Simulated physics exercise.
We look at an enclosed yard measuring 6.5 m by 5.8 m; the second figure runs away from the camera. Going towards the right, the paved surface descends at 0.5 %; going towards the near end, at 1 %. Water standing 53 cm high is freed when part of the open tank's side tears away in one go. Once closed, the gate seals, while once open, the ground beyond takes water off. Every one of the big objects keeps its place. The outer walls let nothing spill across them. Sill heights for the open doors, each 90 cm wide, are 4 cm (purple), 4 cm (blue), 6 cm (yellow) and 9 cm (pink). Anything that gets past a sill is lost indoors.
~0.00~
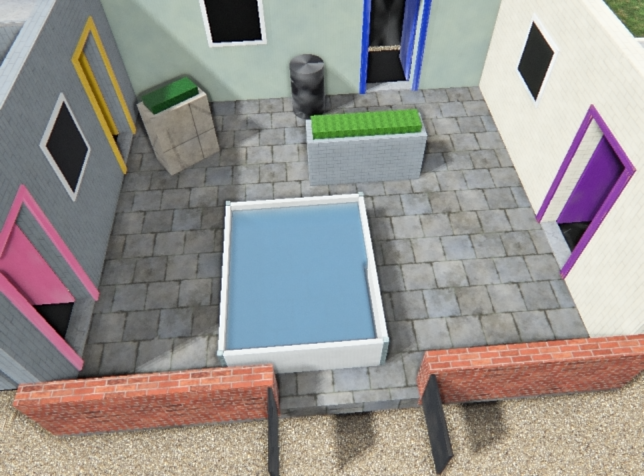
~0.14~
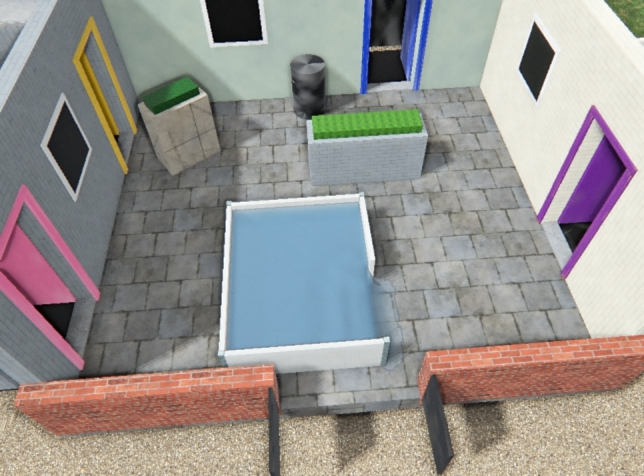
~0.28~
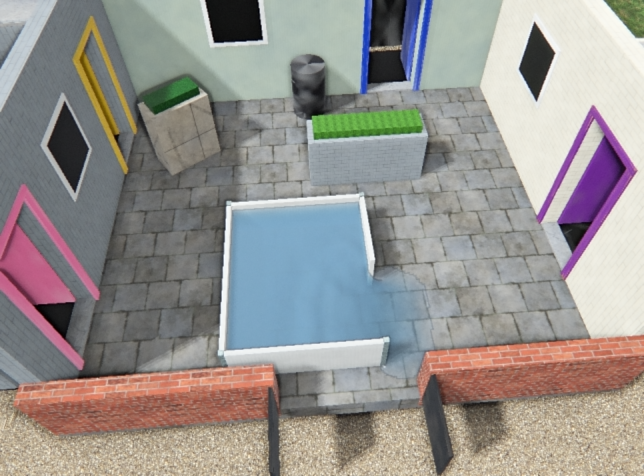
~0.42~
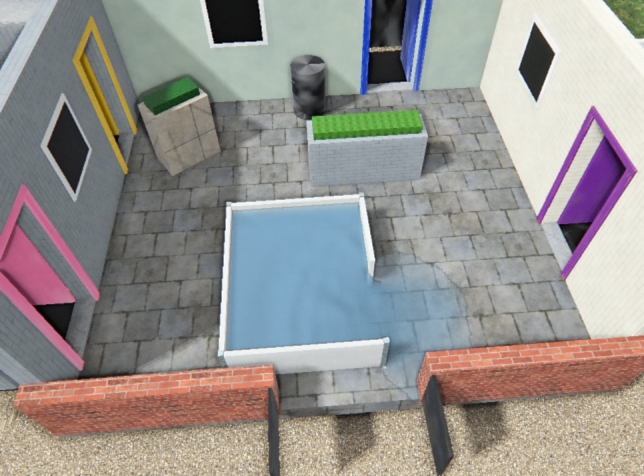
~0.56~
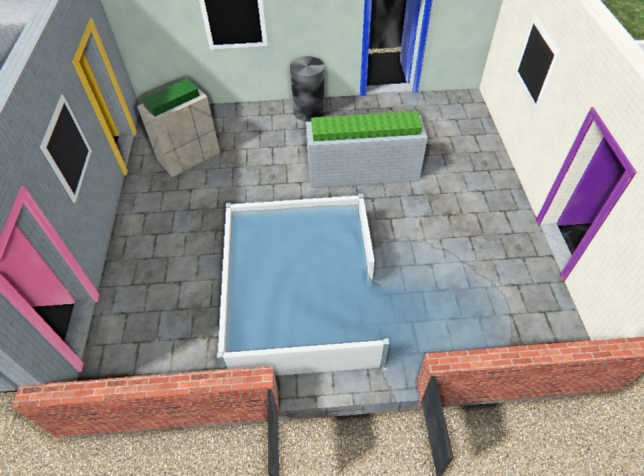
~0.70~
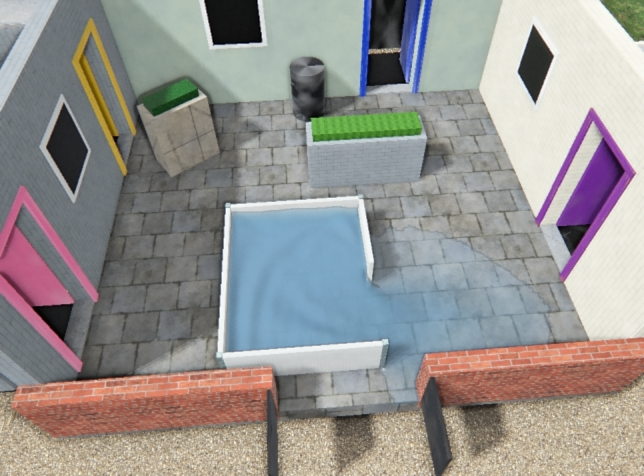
Water pours through a gap that opens in the right side of a white-walled tank in a paved yard, spreading across the grey slabs in a widening, thinning sheet toward the purple door and the brick wall at right.
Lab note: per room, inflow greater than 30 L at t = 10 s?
Purple door yes; blue door yes; yellow door no; pink door no.
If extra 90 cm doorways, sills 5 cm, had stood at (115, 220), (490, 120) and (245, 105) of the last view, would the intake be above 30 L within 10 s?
In sequence the answers are less than that, more than that and less than that.
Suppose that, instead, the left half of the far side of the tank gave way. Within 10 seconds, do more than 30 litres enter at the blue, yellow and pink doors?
Then it goes blue fine, yellow too high, pink fine.
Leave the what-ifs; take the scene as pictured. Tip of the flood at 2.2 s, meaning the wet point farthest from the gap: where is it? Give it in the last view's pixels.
Roughly at pixel (513, 173).
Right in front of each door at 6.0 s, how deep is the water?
Centimetres: Purple 12 / blue 11 / yellow 0 / pink 0.
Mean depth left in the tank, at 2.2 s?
Average depth: About 30 cm.
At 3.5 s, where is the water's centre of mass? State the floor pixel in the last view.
(413, 278).
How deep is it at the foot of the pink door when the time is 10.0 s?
The depth comes to around 0.0 centimetres.
After 1.4 s water covers 20 % of the floor and is deepest (46 cm) near (597, 366); purple door 10 cm at the sill, 5 L in, blue door not reached, yellow door not reached, pink door not reached.
After 2.2 s water covers 20 % of the floor and is deepest (43 cm) near (597, 366); purple door 18 cm at the sill, 55 L in, blue door not reached, yellow door not reached, pink door not reached.
After 3.5 s water covers 35 % of the floor and is deepest (26 cm) near (597, 366); purple door 14 cm at the sill, 126 L in, blue door not reached, yellow door not reached, pink door not reached.
After 6.0 s water covers 50 % of the floor and is deepest (18 cm) near (481, 100); purple door 12 cm at the sill, 213 L in, blue door 11 cm at the sill, 47 L in, yellow door not reached, pink door not reached.
After 10.0 s water covers 75 % of the floor and is deepest (10 cm) near (492, 174); purple door 8 cm at the sill, 300 L in, blue door 9 cm at the sill, 99 L in, yellow door 2 cm at the sill, 0 L in, pink door not reached.
